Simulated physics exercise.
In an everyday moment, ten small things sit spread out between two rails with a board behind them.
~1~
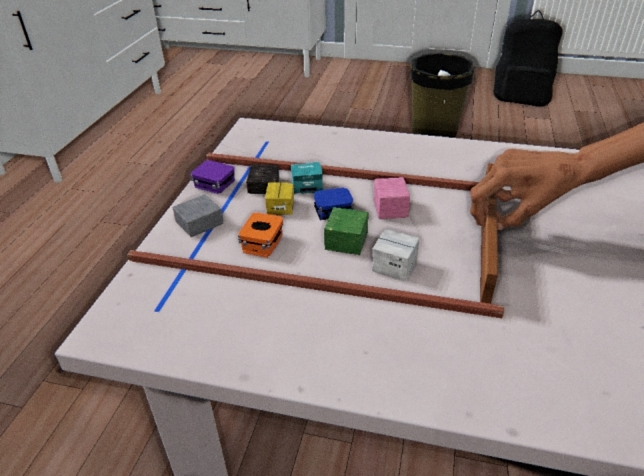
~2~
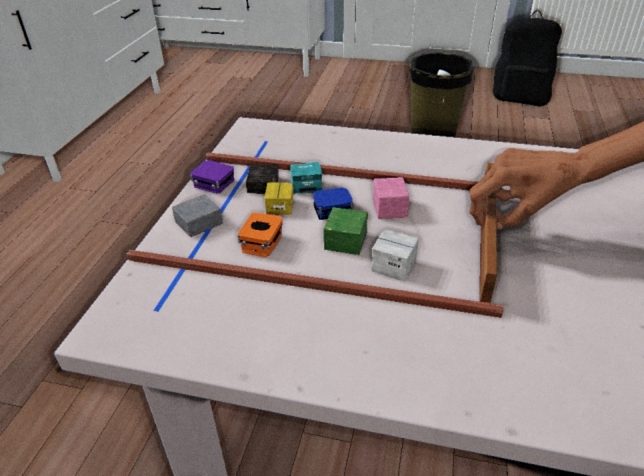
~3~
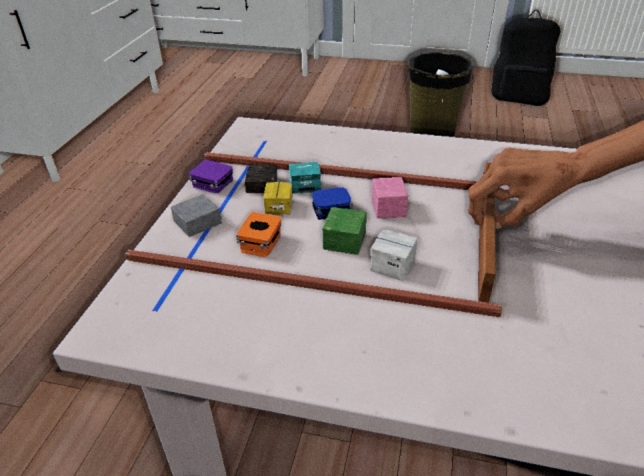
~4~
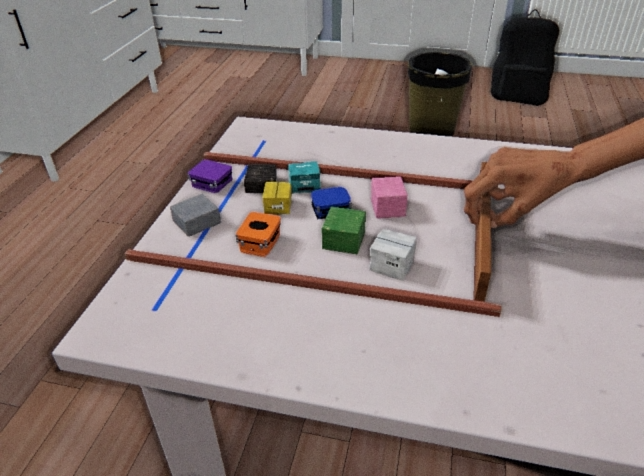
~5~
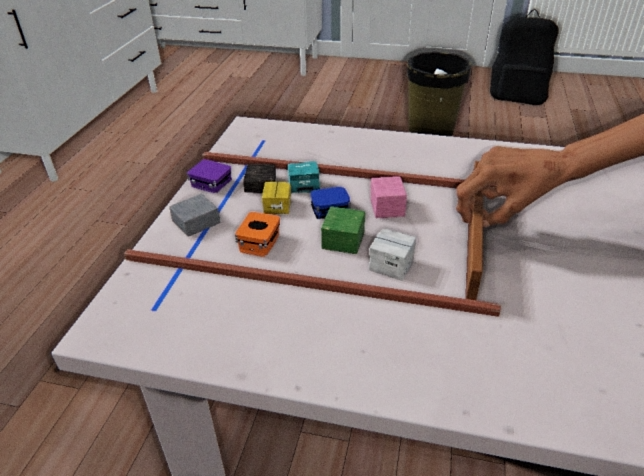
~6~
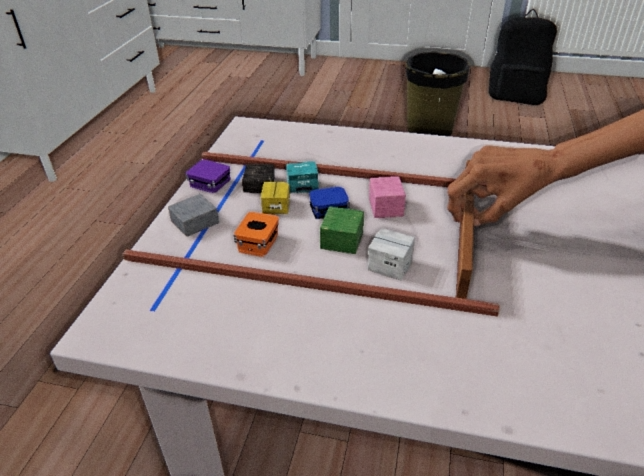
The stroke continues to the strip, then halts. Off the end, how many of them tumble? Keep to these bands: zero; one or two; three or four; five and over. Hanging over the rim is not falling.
That gives three or four.
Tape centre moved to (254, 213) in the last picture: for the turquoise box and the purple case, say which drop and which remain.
The turquoise box is kept, the purple case goes over.
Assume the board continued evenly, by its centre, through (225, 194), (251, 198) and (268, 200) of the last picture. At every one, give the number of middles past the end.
First 4, next 1, last 1.
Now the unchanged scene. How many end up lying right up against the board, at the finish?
All in all, 3.
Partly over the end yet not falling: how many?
The tally is 3.
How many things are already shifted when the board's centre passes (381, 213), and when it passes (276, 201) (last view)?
At the first place 3, at the second 10.
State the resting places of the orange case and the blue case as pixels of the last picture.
The orange case finishes at (151, 221); the blue case finishes at (182, 187).
A little later, none off yet; purple case at rest near (210, 177); grey block at rest near (194, 215); black block at rest near (259, 178).
Next, none off yet; purple case shifted a little near (200, 177); grey block moving near (190, 216); black block shifted about its own width near (234, 173).
When it is over, the number that fall off is three or four; down, yellow box, black block, grey block and purple case.
